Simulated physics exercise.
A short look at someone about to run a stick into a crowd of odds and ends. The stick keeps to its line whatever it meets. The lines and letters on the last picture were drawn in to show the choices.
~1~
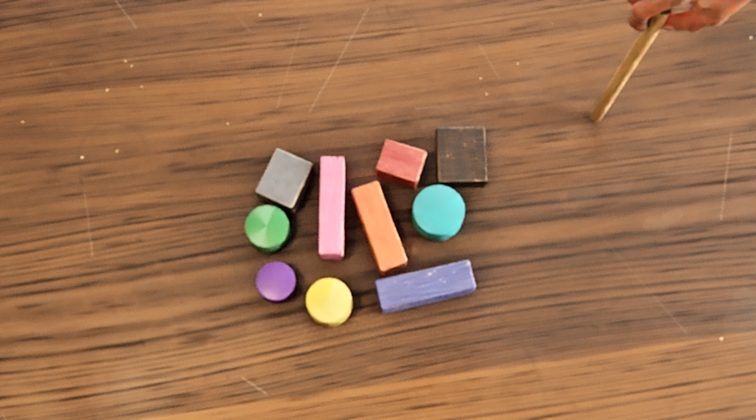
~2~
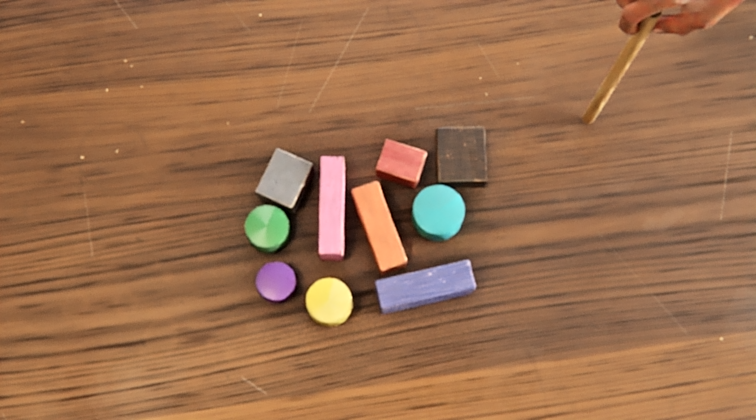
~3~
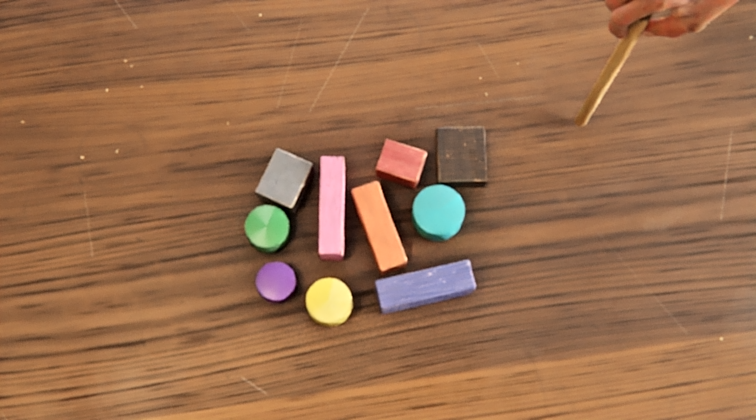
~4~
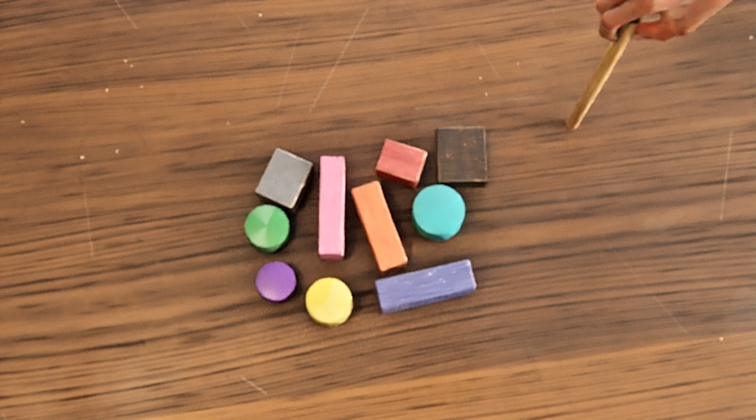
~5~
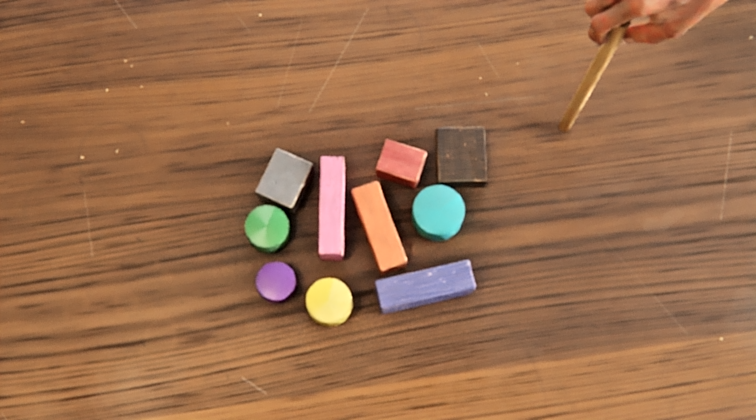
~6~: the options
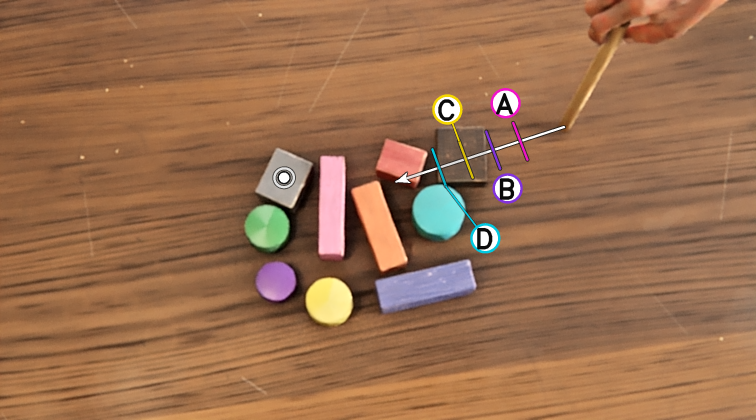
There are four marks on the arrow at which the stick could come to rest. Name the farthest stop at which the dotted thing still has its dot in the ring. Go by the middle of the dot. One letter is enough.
D.
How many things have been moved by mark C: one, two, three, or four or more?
It has moved two.
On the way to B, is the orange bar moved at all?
By then, no.
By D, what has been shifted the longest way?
The black block has gone farthest.
On the marked copy, A at (520, 141); B at (493, 150); C at (466, 159); D at (440, 168); the arrow from (564, 127) to (397, 181); the white dot at (284, 177).
Taking D. A third of the way, foot of the stick (518, 142).
Two thirds of the way, foot of the stick (471, 157); black block (442, 162); red block (393, 166).
When it is over, foot of the stick (439, 168); black block (409, 169); red block (363, 167); the dot is still in its ring.
As for the rest, A keeps the dot in but is short; B keeps the dot in but is short; C keeps the dot in but is short.
